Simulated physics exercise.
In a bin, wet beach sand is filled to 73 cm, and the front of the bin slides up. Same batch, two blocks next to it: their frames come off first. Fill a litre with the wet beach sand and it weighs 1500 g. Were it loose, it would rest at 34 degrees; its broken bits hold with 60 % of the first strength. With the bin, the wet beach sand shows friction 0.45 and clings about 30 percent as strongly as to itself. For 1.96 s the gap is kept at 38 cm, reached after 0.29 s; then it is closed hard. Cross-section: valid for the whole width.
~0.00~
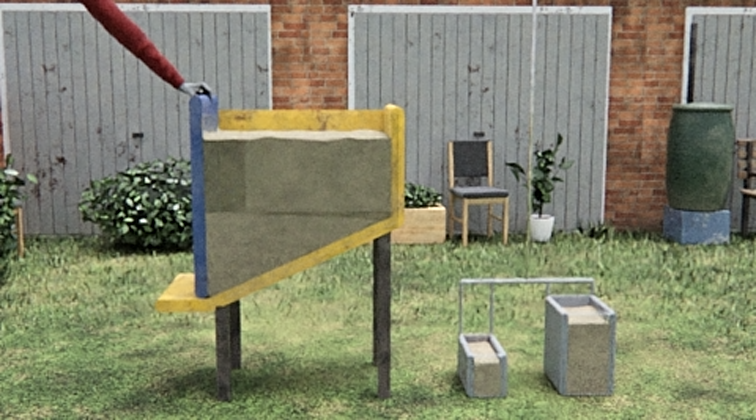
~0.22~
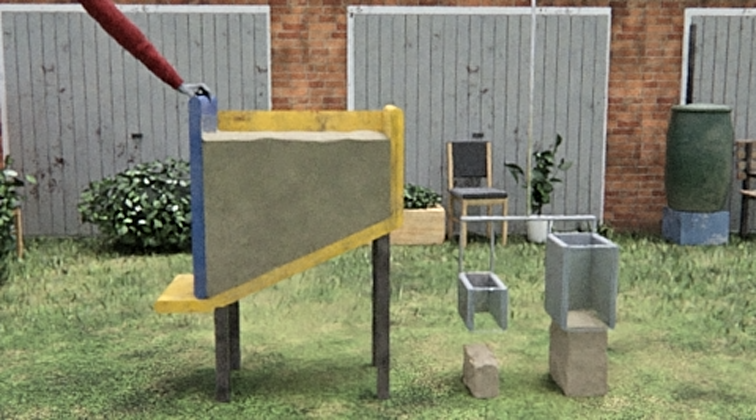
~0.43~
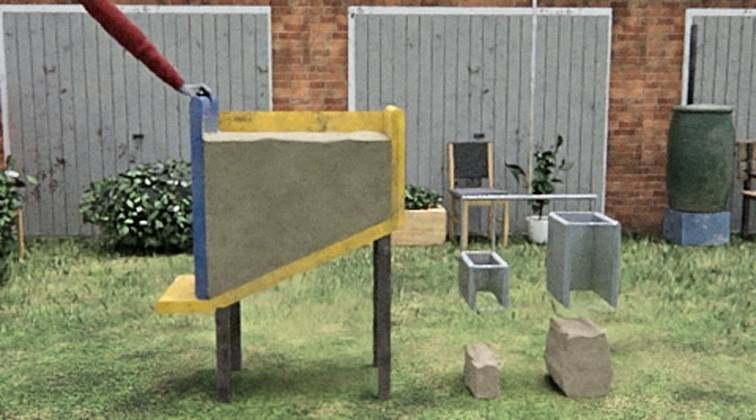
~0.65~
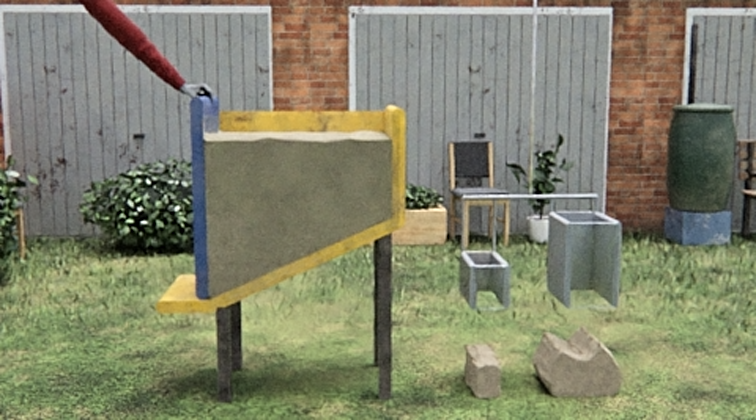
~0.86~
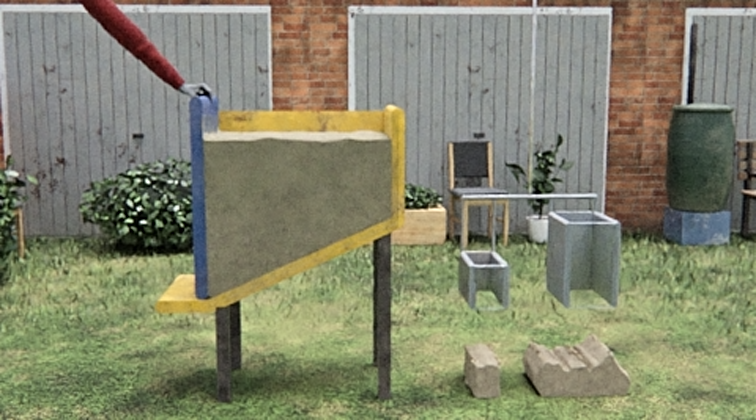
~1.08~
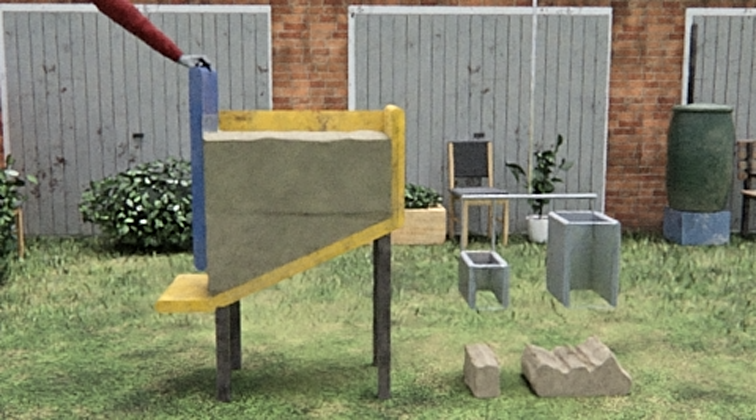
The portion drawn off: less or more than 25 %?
It should land short of 25 %.
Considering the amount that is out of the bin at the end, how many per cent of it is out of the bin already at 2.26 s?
It is about 50 %.
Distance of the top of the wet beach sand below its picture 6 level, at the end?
The gap comes to some 0 centimetres.
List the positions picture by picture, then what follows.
The first frame shows top of the hatch at (195, 103), not yet moved; top of the wet beach sand at (345, 138); blocks stand 16 cm, 35 cm (left to right).
The second frame shows top of the hatch at (195, 104), not yet moved; top of the wet beach sand at (344, 139); blocks stand 16 cm, 33 cm (left to right).
The third frame shows top of the hatch at (196, 104), not yet moved; top of the wet beach sand at (345, 139); blocks stand 16 cm, 30 cm (left to right).
The fourth frame shows top of the hatch at (196, 104), not yet moved; top of the wet beach sand at (346, 139); blocks stand 16 cm, 24 cm (left to right).
The fifth frame shows top of the hatch at (196, 104), not yet moved; top of the wet beach sand at (345, 139); blocks stand 16 cm, 20 cm (left to right).
The sixth frame shows top of the hatch at (195, 73), moved 13 cm; top of the wet beach sand at (345, 138); blocks stand 16 cm, 19 cm (left to right).
After 1.62 s, the hatch is 38 cm open and 0 % is out.
After 2.26 s, the hatch is 38 cm open and 6 % is out.
After 2.89 s, the hatch is 38 cm open and 7 % is out.
After 3.53 s, the hatch is 9.7 cm open and 11 % is out.
After 4.32 s, at the end, the hatch is shut and 12 % is out.
